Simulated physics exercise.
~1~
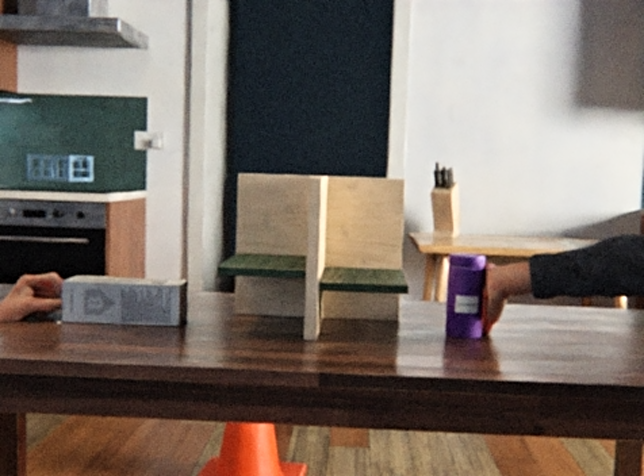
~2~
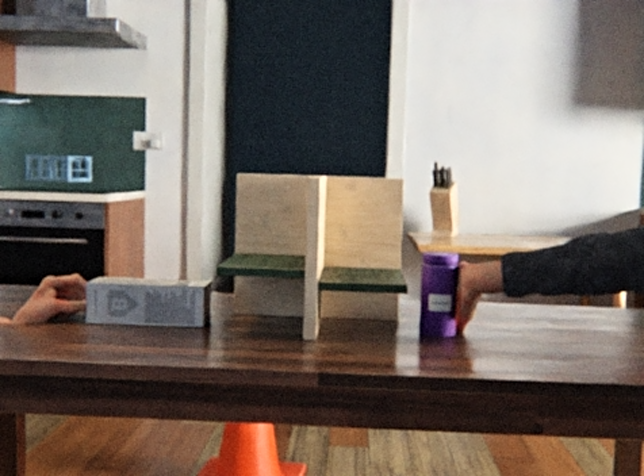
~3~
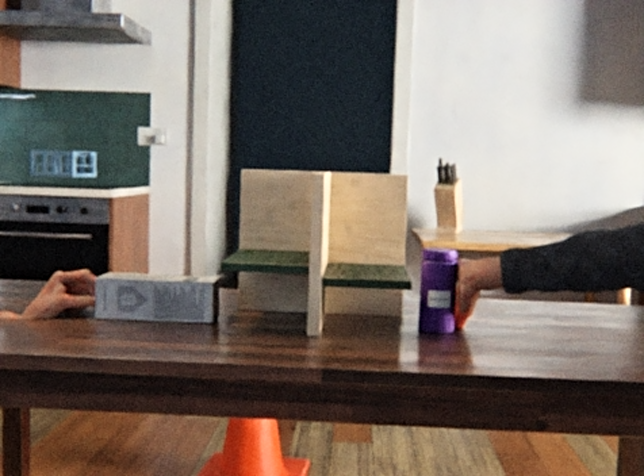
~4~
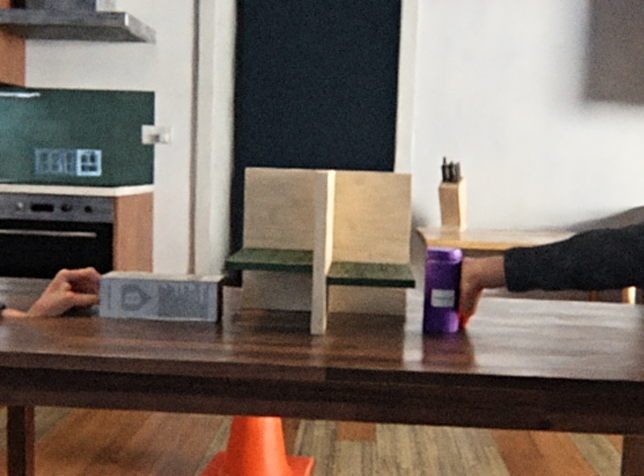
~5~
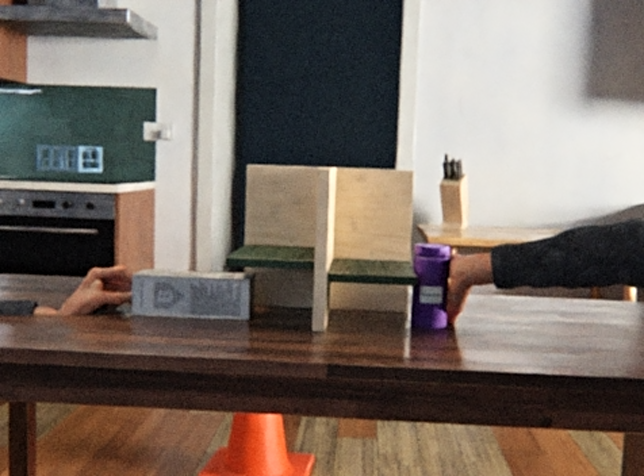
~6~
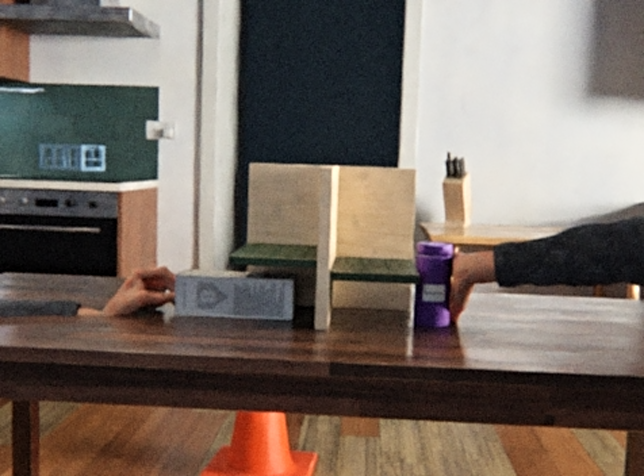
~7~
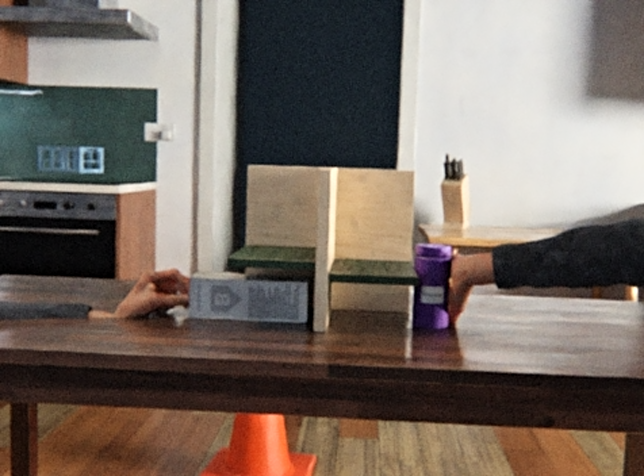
Hands push a white carton under a low shelf while a purple jar stops at its edge.
